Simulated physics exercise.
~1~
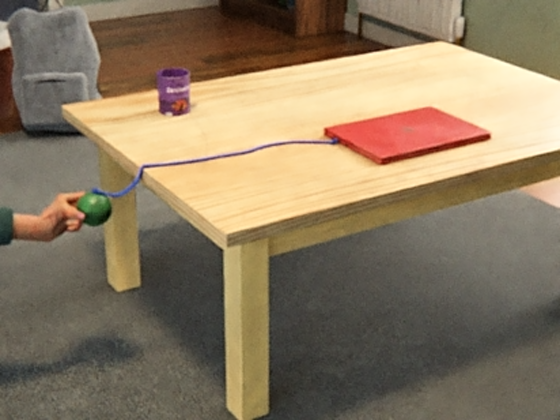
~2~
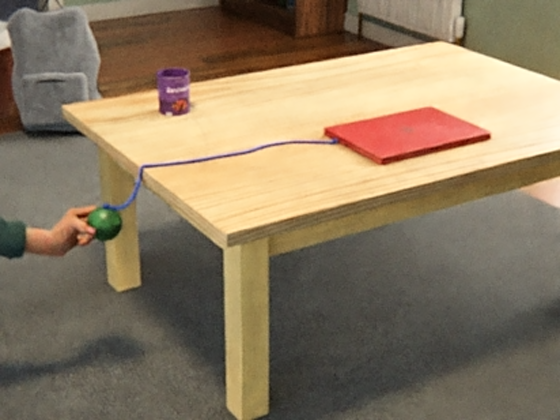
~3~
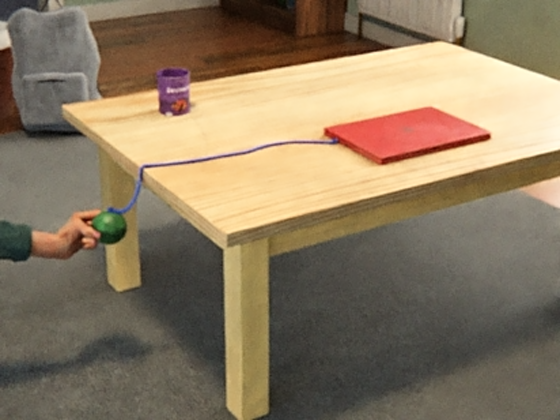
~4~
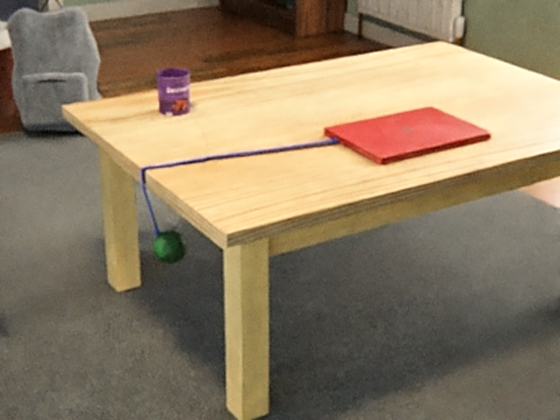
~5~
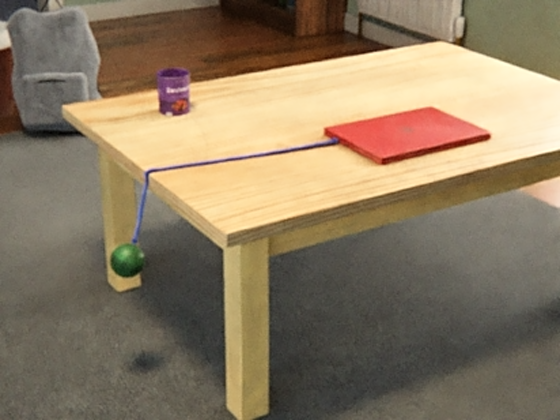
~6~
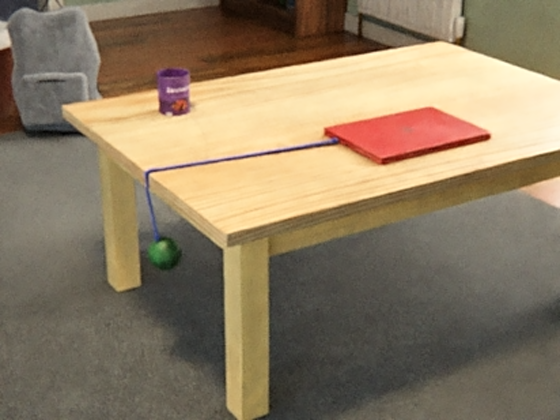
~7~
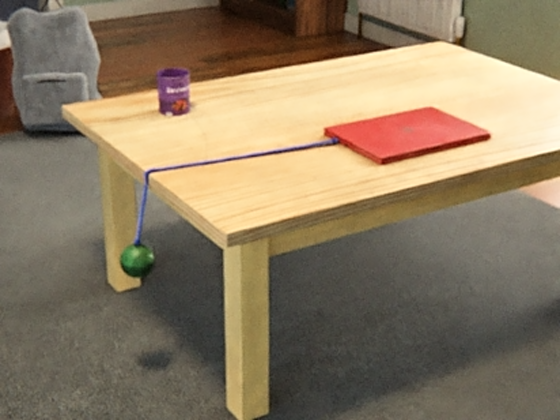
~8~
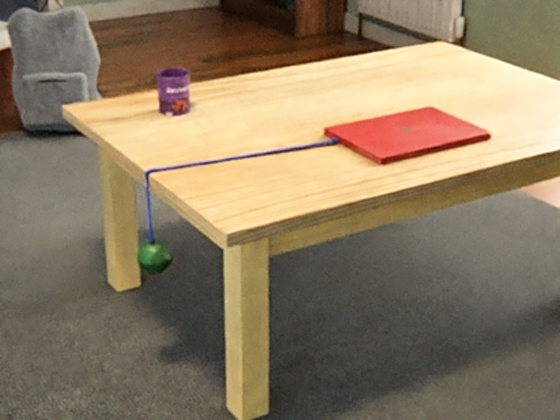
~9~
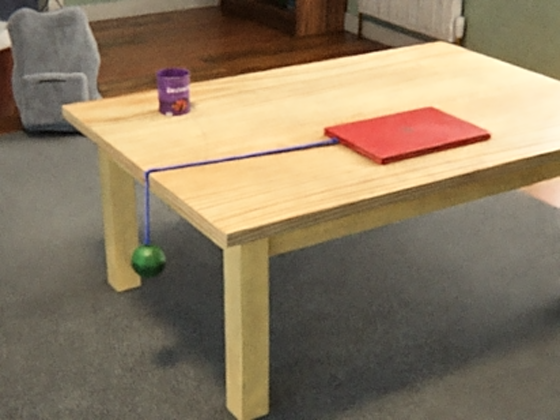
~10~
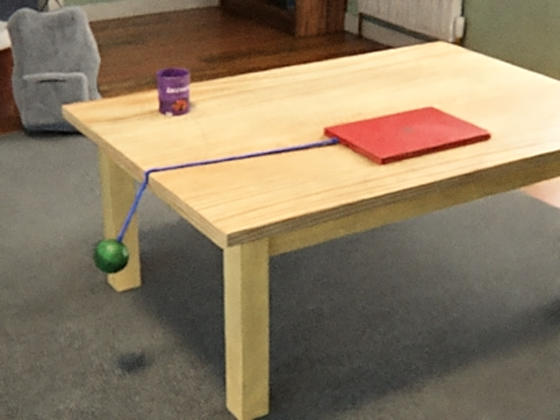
A green ball on a blue ribbon attached to a red laptop is held off a table's end by a hand, which moves right, releases it and withdraws. The ball swings left and right and ends dangling above the floor, while the laptop and purple cup stay in place.
